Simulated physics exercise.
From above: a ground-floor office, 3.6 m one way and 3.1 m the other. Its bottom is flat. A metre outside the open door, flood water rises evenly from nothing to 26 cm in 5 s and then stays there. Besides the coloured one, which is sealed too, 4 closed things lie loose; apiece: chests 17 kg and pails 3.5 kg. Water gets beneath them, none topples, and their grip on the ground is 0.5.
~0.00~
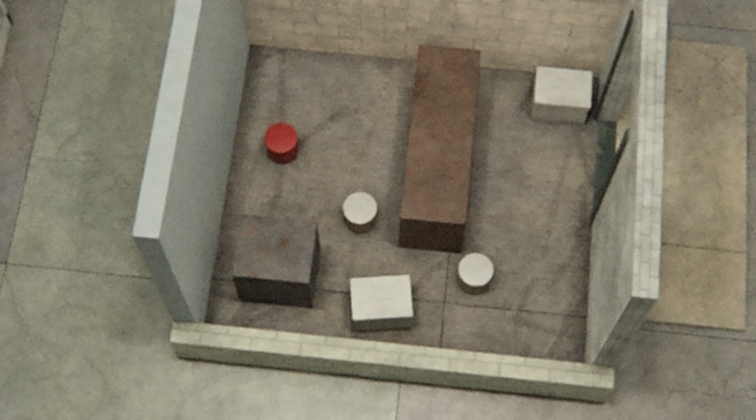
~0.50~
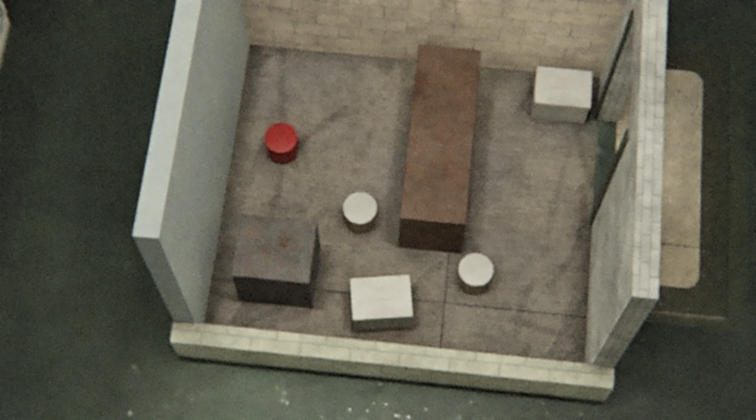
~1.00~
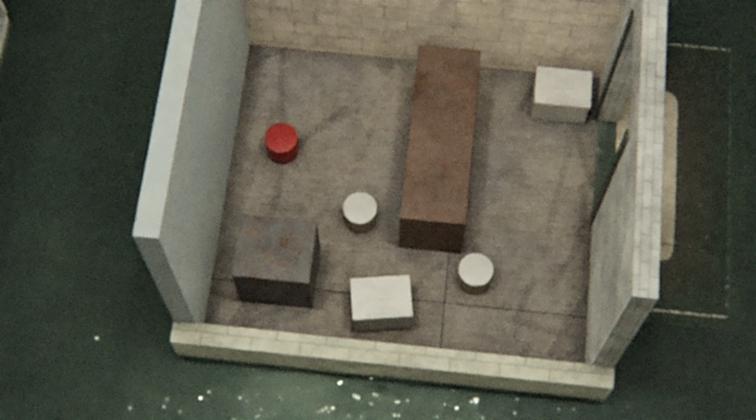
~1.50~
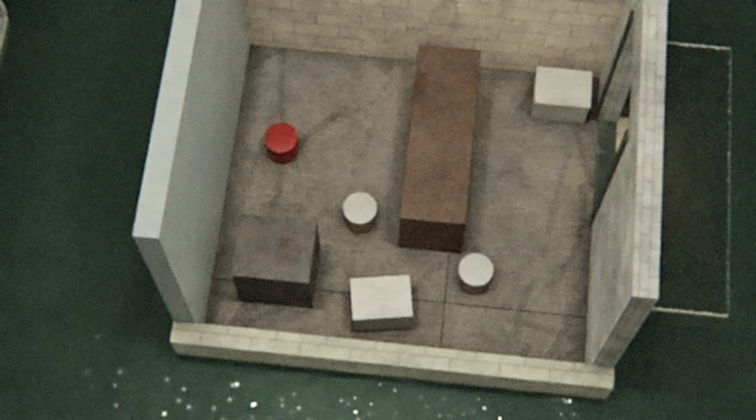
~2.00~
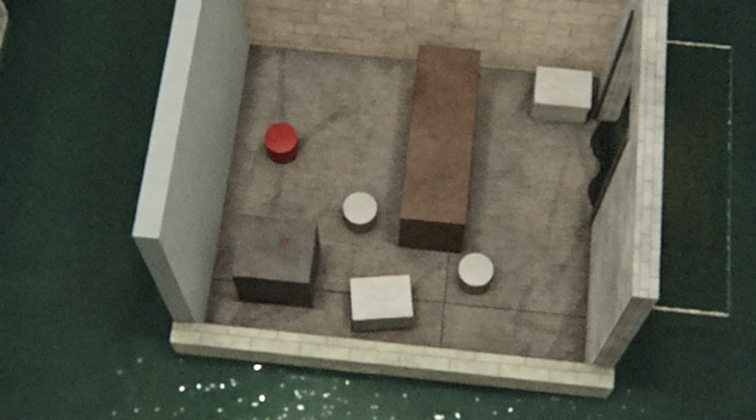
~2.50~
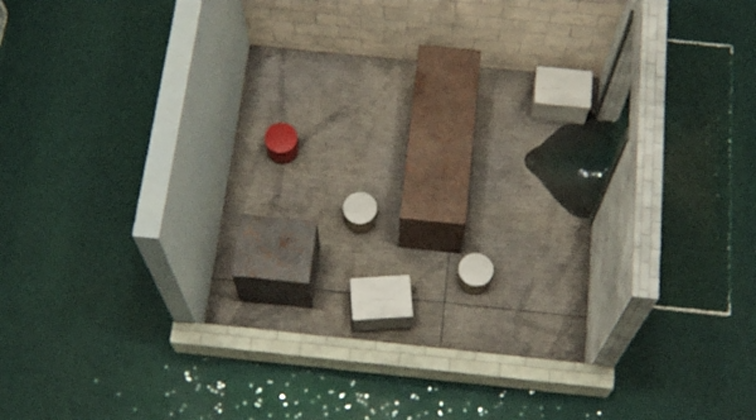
We see a roofless room from above, holding a red pail, pale chests and pails and larger dark blocks, as dark water covers the ground outside, then enters through the doorway on the right; nothing inside shifts.
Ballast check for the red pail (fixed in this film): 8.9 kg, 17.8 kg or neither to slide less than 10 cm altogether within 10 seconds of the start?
I expect that the smaller load will do.
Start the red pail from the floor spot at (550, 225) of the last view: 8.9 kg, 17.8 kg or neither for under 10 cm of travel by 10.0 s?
Only the larger holds.
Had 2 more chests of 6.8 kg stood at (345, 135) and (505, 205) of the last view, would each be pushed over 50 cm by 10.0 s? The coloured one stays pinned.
In that order: Under, more.
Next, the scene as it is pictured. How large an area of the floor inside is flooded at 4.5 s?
Some 3.0 m2.
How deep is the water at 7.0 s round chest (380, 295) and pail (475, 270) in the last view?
About 5 and 12 cm.
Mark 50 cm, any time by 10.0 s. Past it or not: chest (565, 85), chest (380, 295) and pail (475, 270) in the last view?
In that order: Less, more, over.
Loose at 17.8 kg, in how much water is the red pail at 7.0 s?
Roughly 1 cm.
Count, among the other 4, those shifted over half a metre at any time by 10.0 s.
I count 3.
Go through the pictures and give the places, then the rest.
In the first frame, the red pail at (281, 138) rests on the ground; 0.0 m2 under water; 0 of 5 have shifted.
In the second frame, the red pail at (281, 138), on the bottom; water covers 0.0 m2; 0 of 5 have shifted.
In the third frame, the red pail at (281, 138), on the bottom; 0.0 m2 under water; 0 of 5 have shifted.
In the fourth frame, the red pail at (281, 138), on the bottom; 0.0 m2 under water; 0 of 5 have shifted.
In the fifth frame, the red pail at (281, 138) rests on the ground; 0.0 m2 under water; 0 of 5 have shifted.
In the sixth frame, the red pail at (281, 138) rests on the ground; 0.4 m2 under water; 0 of 5 have shifted.
After 3.5 s the red pail would be 0 cm from its start with 8.9 kg and 0 cm from its start with 17.8 kg; 0 cm of water round it then.
After 4.5 s the red pail would be 0 cm from its start with 8.9 kg and 0 cm from its start with 17.8 kg; 0 cm of water round it then.
After 7.0 s the red pail would be 0 cm from its start with 8.9 kg and 0 cm from its start with 17.8 kg; 1 cm of water round it then.
After 10.0 s the red pail would be 0 cm from its start with 8.9 kg and 0 cm from its start with 17.8 kg; 6 cm of water round it then.
